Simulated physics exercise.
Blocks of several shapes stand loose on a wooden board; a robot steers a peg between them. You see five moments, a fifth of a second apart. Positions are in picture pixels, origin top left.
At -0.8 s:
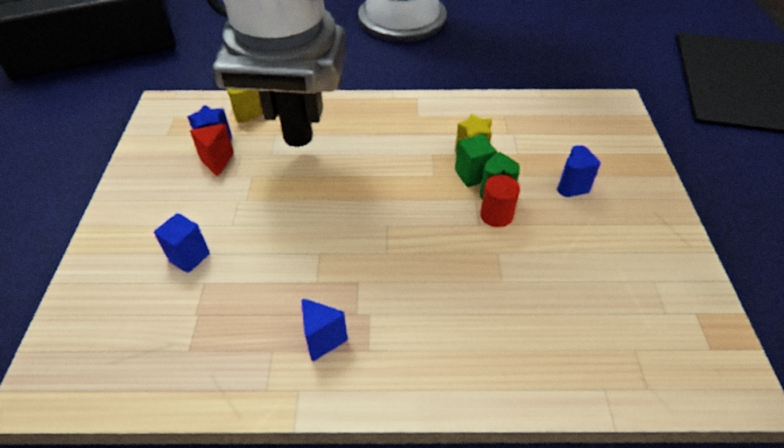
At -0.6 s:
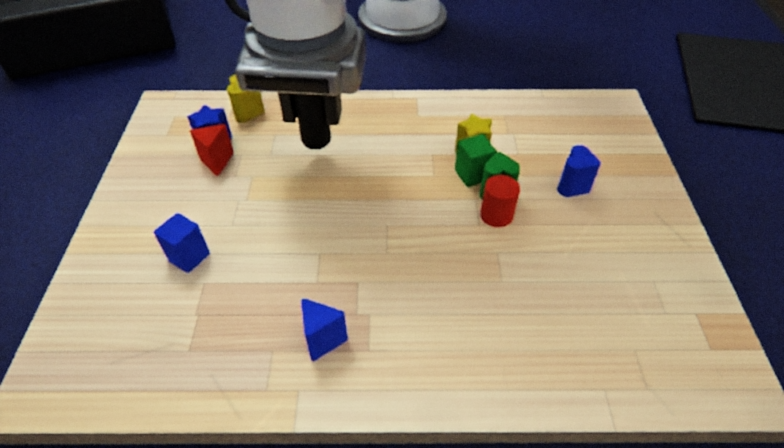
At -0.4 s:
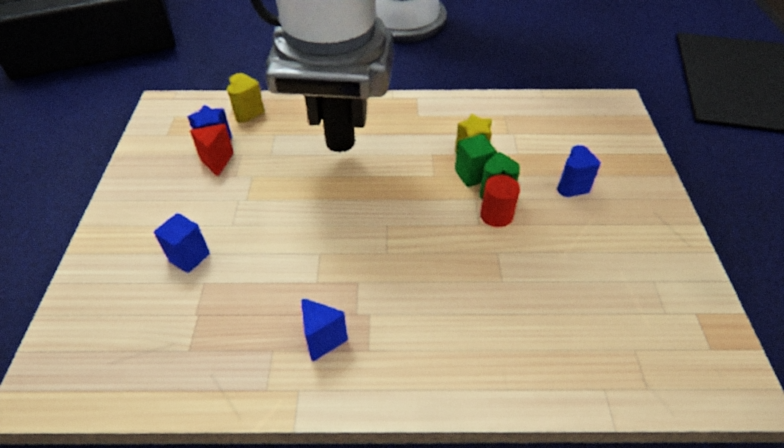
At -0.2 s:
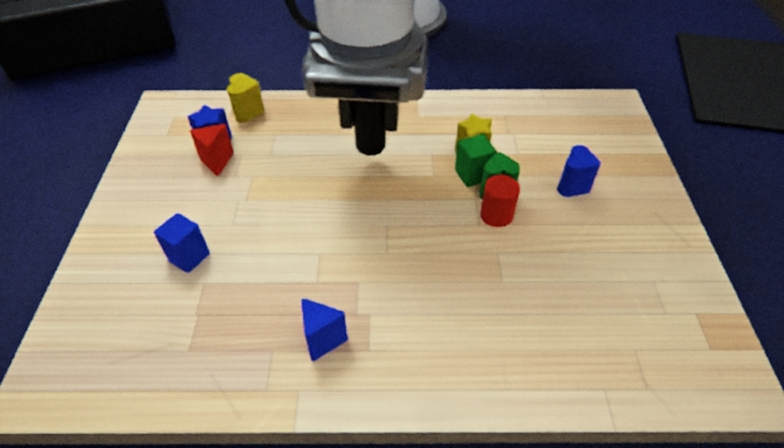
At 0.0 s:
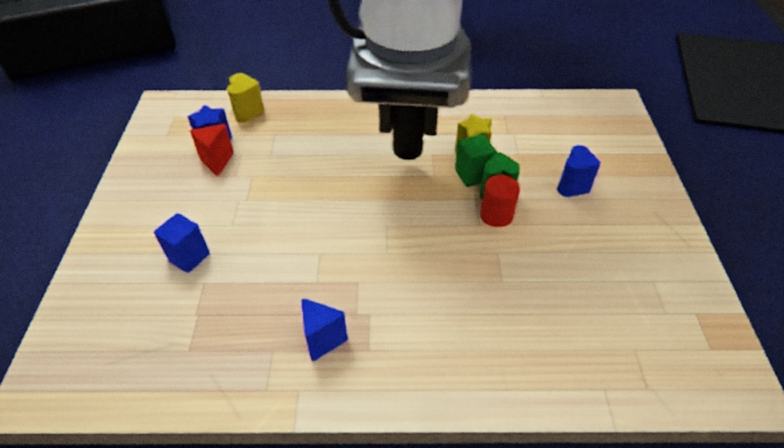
At first, the robot's dark peg is near the upper left of the wooden board, beside the yellow, blue and red blocks. The arm then moves it steadily right across open board, and it ends just left of the yellow, green and red cluster, while every block stays still.
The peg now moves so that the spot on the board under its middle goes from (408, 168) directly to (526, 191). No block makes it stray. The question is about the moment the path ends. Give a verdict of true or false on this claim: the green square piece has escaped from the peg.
That statement is accurate.
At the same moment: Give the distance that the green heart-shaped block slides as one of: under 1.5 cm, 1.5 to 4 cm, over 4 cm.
Ends over 4 cm away.
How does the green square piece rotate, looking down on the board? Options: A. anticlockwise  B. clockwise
A.
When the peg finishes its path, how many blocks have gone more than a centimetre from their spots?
The answer is two blocks.
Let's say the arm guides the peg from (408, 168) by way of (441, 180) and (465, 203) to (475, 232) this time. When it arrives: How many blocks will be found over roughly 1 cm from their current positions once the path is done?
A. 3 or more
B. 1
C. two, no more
My pick is B.
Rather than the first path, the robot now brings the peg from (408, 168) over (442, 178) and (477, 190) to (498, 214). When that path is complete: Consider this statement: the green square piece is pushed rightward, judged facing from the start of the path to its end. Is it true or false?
That claim is false.
On the path given first. One third of the way, peg at (449, 159); green square piece at (481, 144).
Two thirds of the way, peg at (489, 167); green square piece at (514, 142), turned 20° anticlockwise; green heart-shaped block at (517, 169), turned 25° clockwise.
At the end, peg at (530, 174); yellow star-shaped block not moved; green square piece at (526, 140), turned 50° anticlockwise; green heart-shaped block at (545, 183), turned 45° clockwise; red cylinder at (506, 188).
